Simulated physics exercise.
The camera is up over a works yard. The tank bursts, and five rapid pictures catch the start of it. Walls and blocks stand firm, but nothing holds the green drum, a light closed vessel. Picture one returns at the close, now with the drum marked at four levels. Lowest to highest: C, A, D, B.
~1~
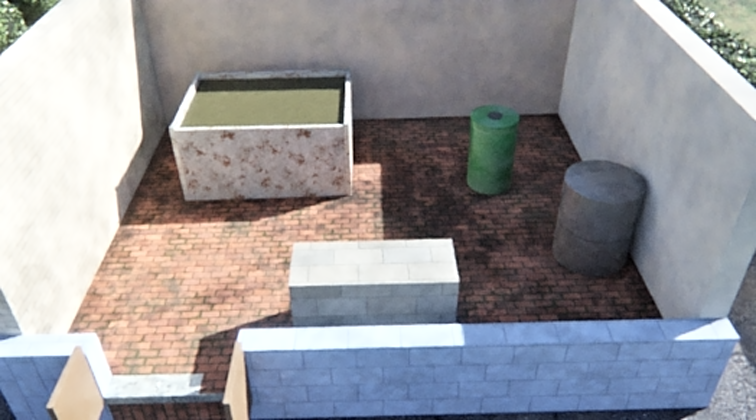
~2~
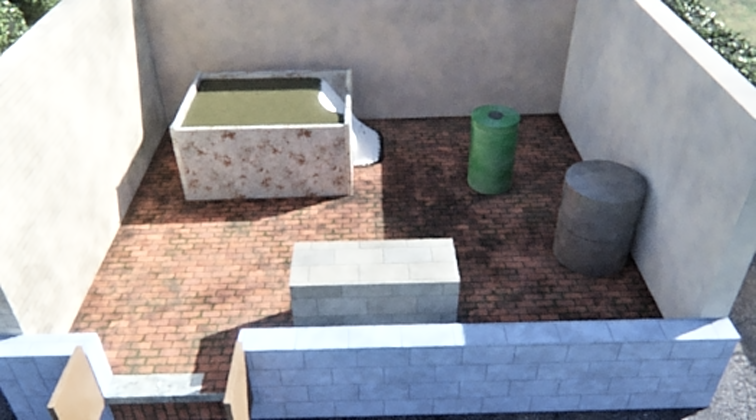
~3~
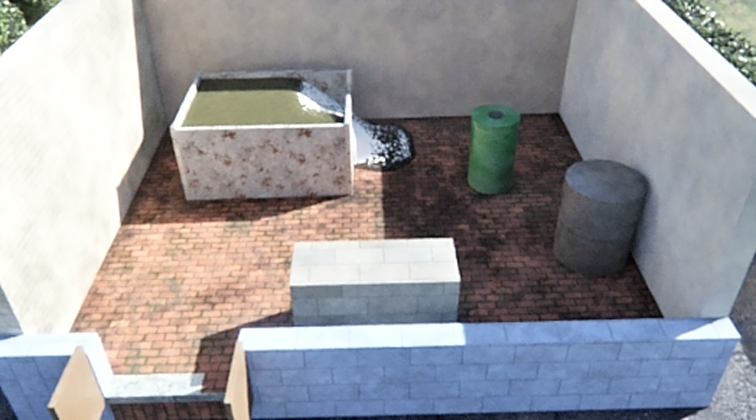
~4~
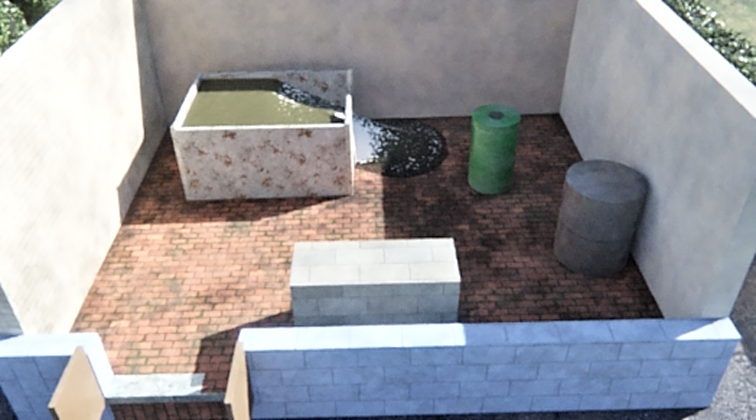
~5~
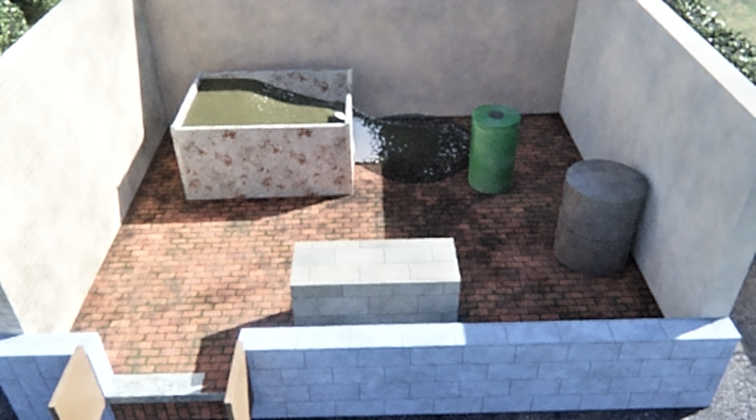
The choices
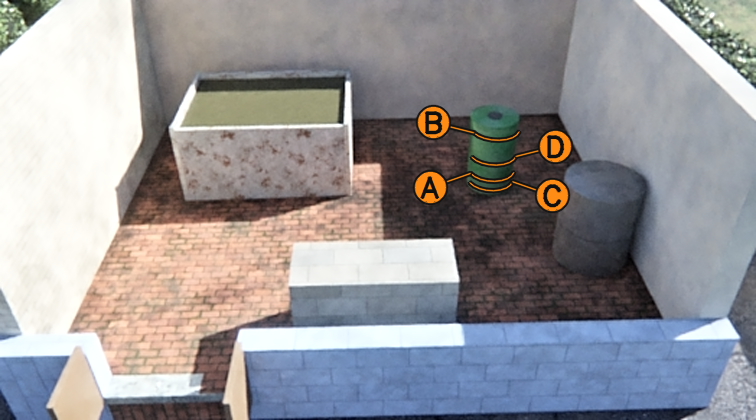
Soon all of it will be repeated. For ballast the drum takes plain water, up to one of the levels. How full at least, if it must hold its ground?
Line D.
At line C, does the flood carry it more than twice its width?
Yes, it does.
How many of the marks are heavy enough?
Two of the four.
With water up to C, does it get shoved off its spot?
Yes.
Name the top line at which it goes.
A.
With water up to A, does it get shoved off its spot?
Yes, it does.
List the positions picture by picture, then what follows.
In the first frame, lid of the green drum at (496, 116); tank full, its middle at (268, 103); open gate at (169, 335).
In the second frame, 2 % of the ground under water, its edge towards the drum at (375, 149).
In the third frame, 4 % of the ground under water, its edge towards the drum at (404, 153).
In the fourth frame, 7 % of the ground under water, its edge towards the drum at (437, 153).
In the fifth frame, lid of the green drum at (497, 115); 10 % of the ground under water, its edge towards the drum at (463, 163).
In orange, A at (494, 181); B at (499, 140); C at (493, 190); D at (496, 165); from the bottom up C, A, D, B.
With A, it is pushed about 3 times its own width away.
With B, it does not move.
With C, it is pushed about 8 times its own width away.
With D, it does not move.
